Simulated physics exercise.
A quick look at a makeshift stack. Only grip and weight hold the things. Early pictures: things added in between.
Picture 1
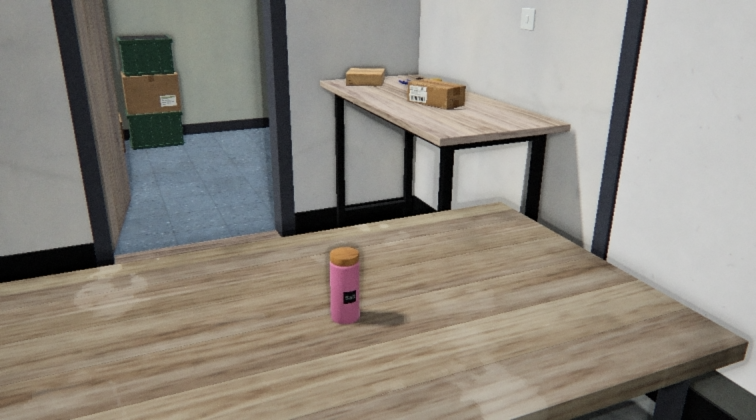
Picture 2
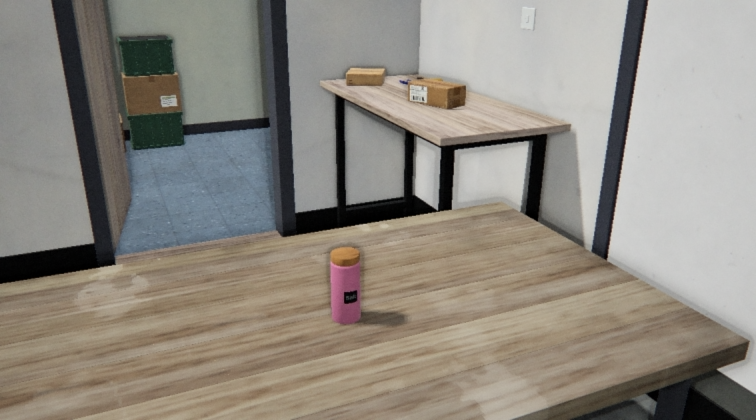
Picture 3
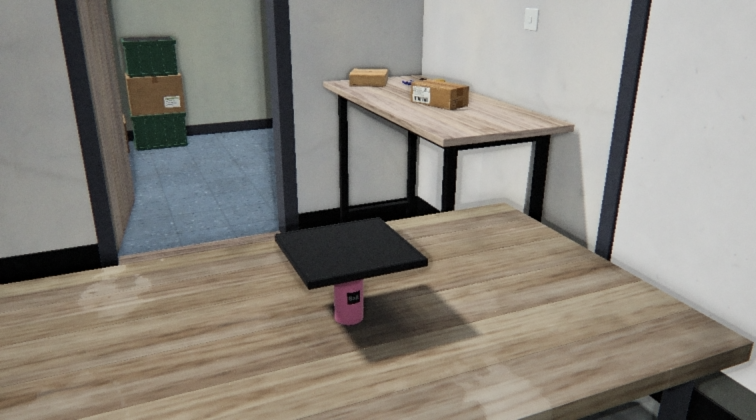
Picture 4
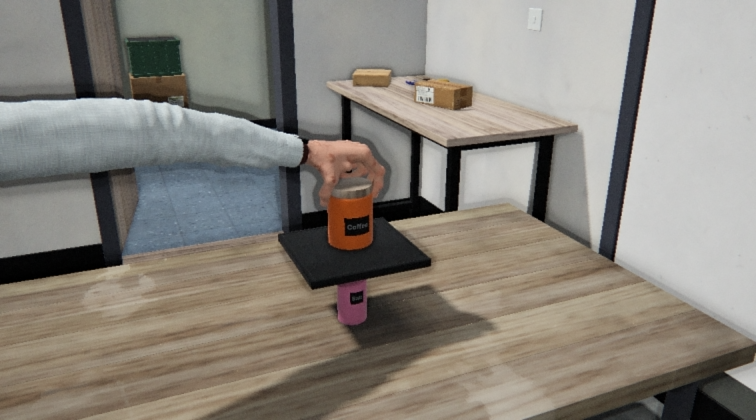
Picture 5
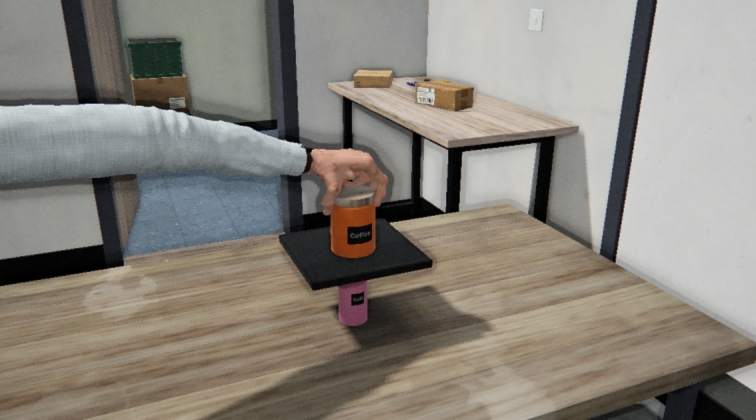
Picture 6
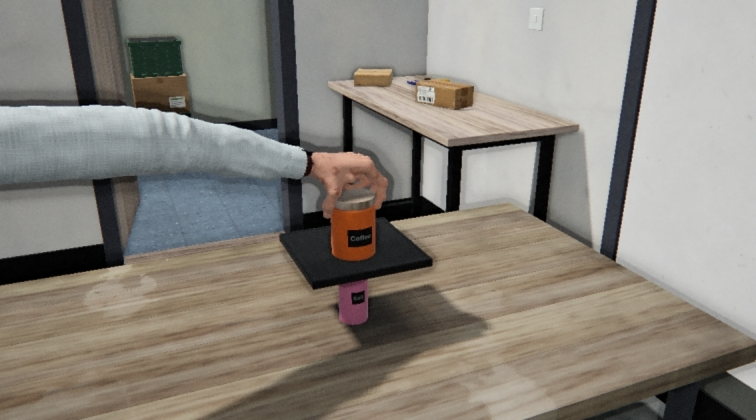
A black square board appears on top of a pink jar that stands alone on a wooden table. A hand then reaches in from the left, holding an orange jar by its lid, and lowers it slightly onto the board, where the fingers still grip it above the pink jar.
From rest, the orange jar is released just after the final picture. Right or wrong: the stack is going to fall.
Wrong, it stays up.
Then, 0.20 s on from there, no change.
Then, 0.50 s on from there, orange jar resting near (353, 224).
In the end, all 3 unmoved. At the end, from the last picture's camera, orange jar near (353, 224). The stack keeps its balance.
